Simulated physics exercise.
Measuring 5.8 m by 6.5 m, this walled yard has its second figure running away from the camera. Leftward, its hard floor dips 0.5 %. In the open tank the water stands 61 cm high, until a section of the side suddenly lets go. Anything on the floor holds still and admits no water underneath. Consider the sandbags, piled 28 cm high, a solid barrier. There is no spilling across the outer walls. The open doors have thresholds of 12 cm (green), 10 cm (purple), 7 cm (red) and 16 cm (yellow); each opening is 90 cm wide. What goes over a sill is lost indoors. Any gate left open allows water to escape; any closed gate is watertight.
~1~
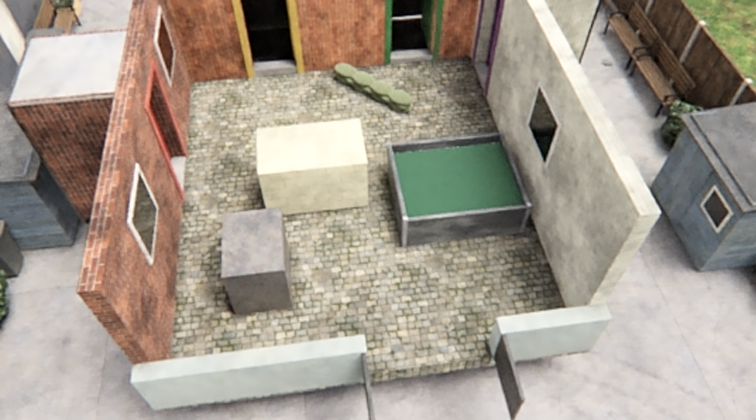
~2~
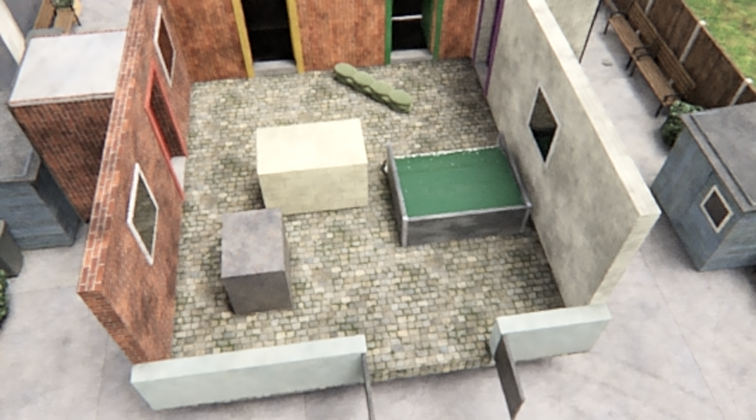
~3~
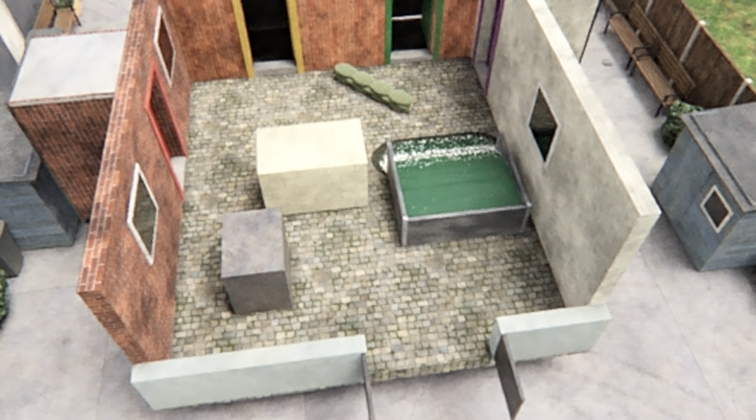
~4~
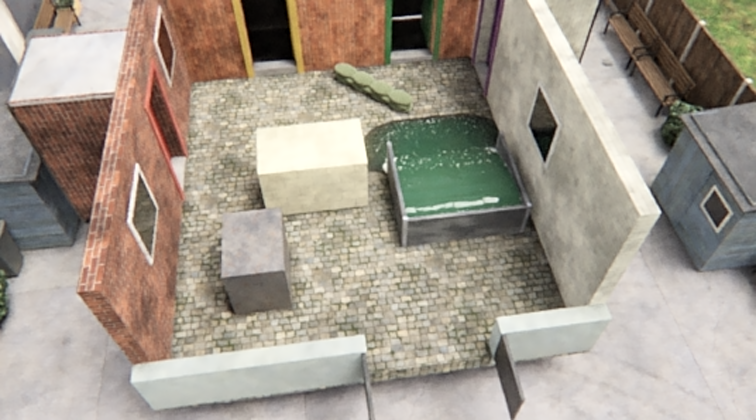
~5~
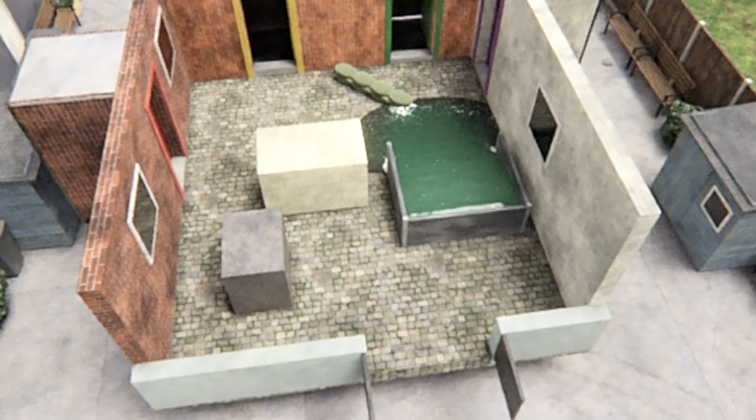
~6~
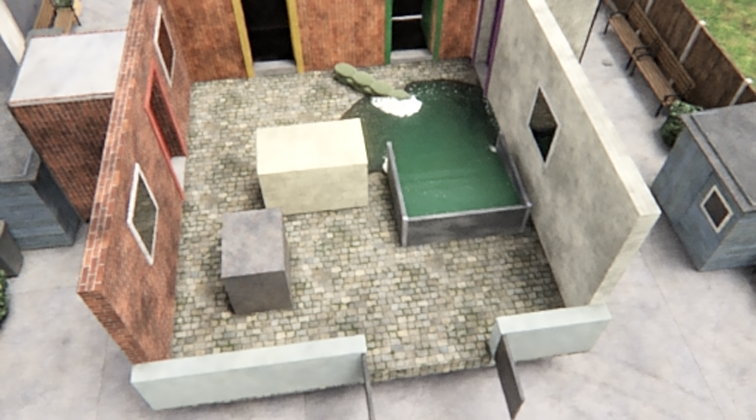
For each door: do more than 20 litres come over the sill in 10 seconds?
As I see it, the green door lets in more than the cap, the purple door lets in more than the cap, the red door lets in less than the cap, the yellow door lets in less than the cap.
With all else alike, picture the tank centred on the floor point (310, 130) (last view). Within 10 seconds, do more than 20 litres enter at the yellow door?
Against the limit, the yellow door gets more than that.
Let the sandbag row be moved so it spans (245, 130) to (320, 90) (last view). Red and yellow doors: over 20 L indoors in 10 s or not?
Note - red: Limit exceeded; yellow: Limit held.
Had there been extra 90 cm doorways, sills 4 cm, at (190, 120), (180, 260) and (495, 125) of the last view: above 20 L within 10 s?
The first one exceeds it, the second one doesn't reach it, and the third one exceeds it.
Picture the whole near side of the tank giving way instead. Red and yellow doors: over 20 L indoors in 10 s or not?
For red, too little; for yellow, too little.
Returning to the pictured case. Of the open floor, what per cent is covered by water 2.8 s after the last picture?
Some 40 per cent of the floor is wet.
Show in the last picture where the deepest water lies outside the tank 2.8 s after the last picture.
About (350, 72).
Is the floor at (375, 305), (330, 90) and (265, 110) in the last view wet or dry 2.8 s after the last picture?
In turn: Dry, flooded, wet.
Then, 0.7 s after the last picture water covers 30 % of the floor and is deepest (39 cm) near (452, 62); green door 20 cm at the sill, 28 L in, purple door 11 cm at the sill, 0 L in, red door not reached, yellow door not reached.
Then, 1.5 s after the last picture water covers 35 % of the floor and is deepest (37 cm) near (452, 62); green door 26 cm at the sill, 89 L in, purple door 25 cm at the sill, 22 L in, red door not reached, yellow door 18 cm at the sill, 0 L in.
Then, 2.8 s after the last picture water covers 40 % of the floor and is deepest (30 cm) near (350, 72); green door 17 cm at the sill, 144 L in, purple door 19 cm at the sill, 104 L in, red door 3 cm at the sill, 0 L in, yellow door 12 cm at the sill, 3 L in.
Then, 5.3 s after the last picture water covers 65 % of the floor and is deepest (14 cm) near (452, 62); green door 12 cm at the sill, 169 L in, purple door 13 cm at the sill, 127 L in, red door 6 cm at the sill, 0 L in, yellow door 6 cm at the sill, 3 L in.
Then, 9.3 s after the last picture water covers 80 % of the floor and is deepest (10 cm) near (170, 384); green door 6 cm at the sill, 170 L in, purple door 5 cm at the sill, 131 L in, red door 5 cm at the sill, 0 L in, yellow door 6 cm at the sill, 3 L in.
